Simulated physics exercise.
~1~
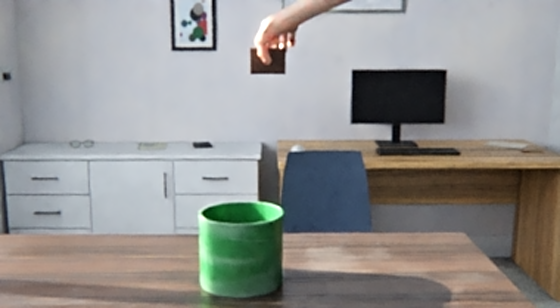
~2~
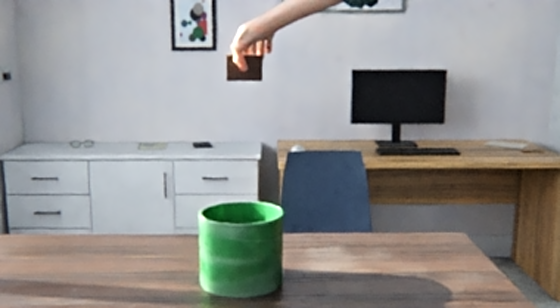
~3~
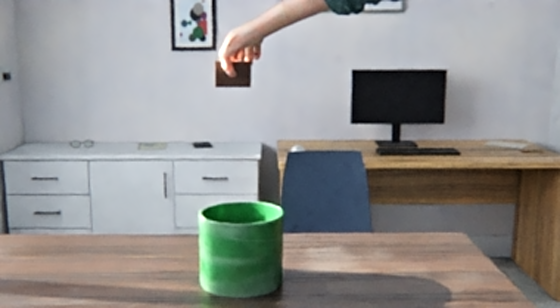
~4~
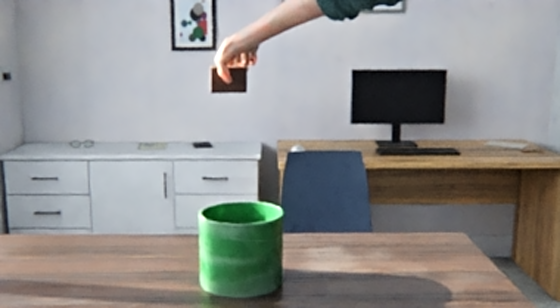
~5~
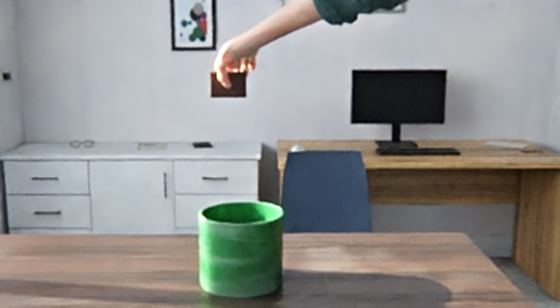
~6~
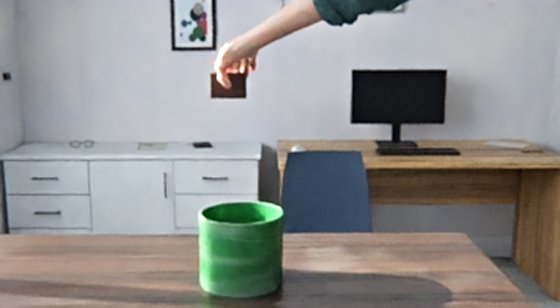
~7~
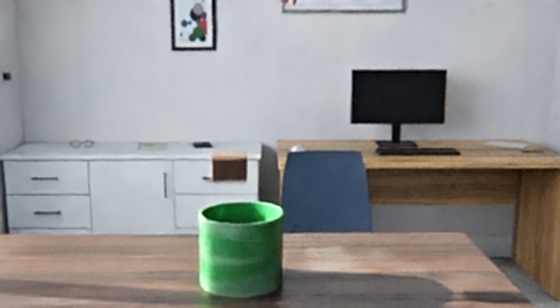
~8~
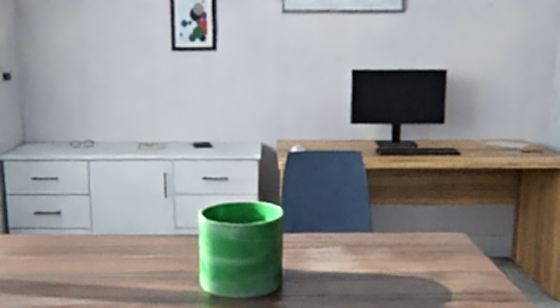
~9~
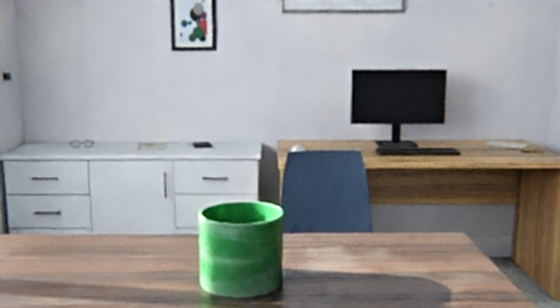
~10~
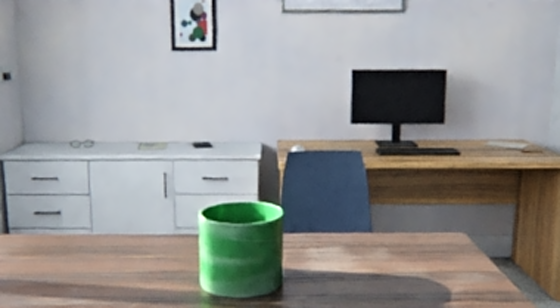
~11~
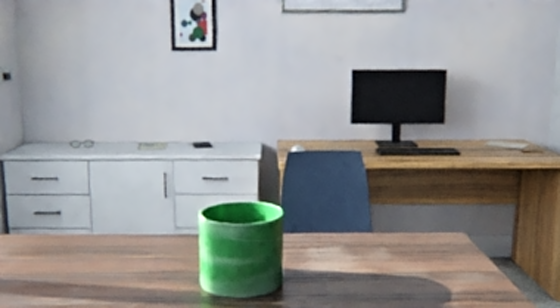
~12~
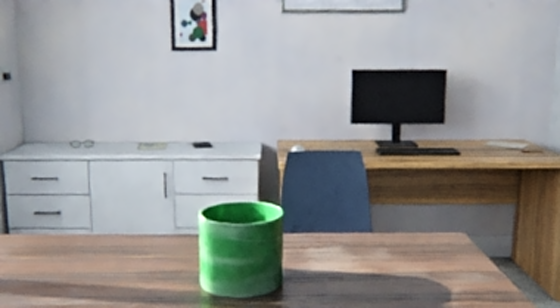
A small brown block, held by a hand above a green container on a wooden table, moved left and slightly down until it hung over the opening. The fingers let go, the hand withdrew, and the block dropped inside, out of sight.
